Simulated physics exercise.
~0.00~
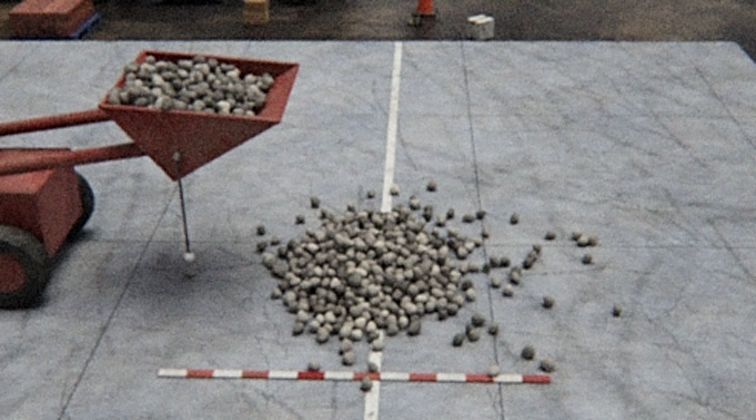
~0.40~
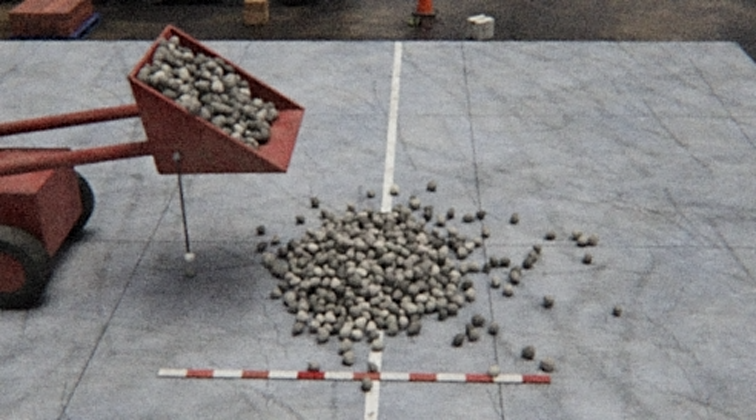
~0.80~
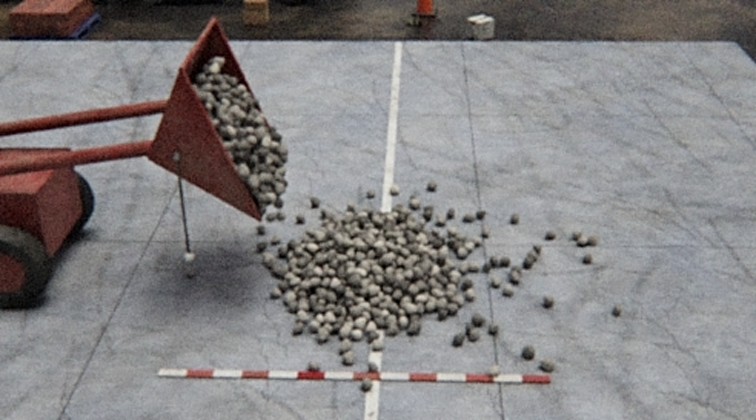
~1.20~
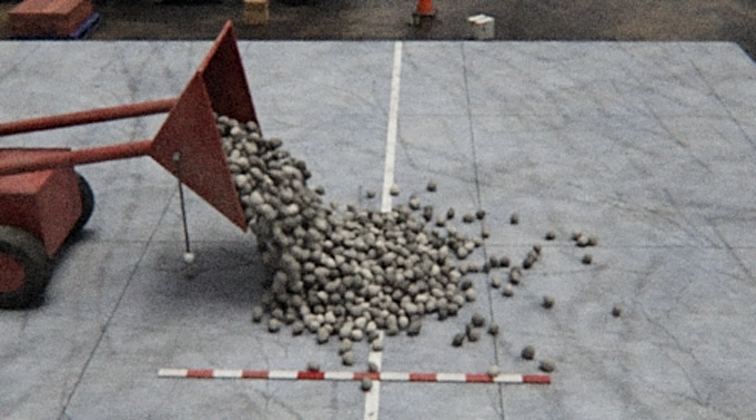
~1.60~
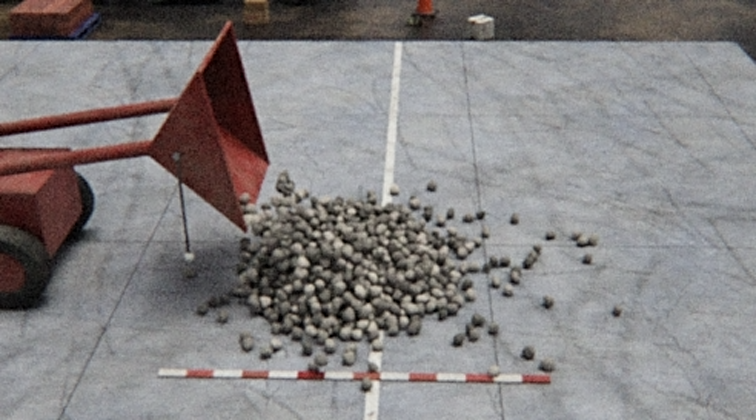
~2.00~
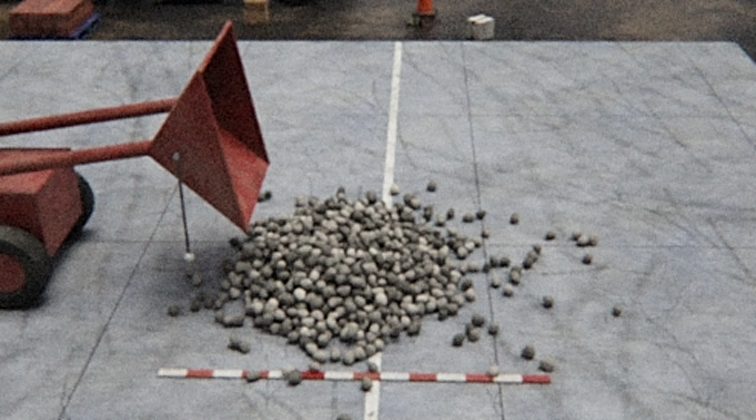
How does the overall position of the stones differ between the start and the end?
At the start the stones are split between the raised red bucket on the left and the heap on the ground. At the end they all lie on the ground, so their middle is clearly lower and a little further right.
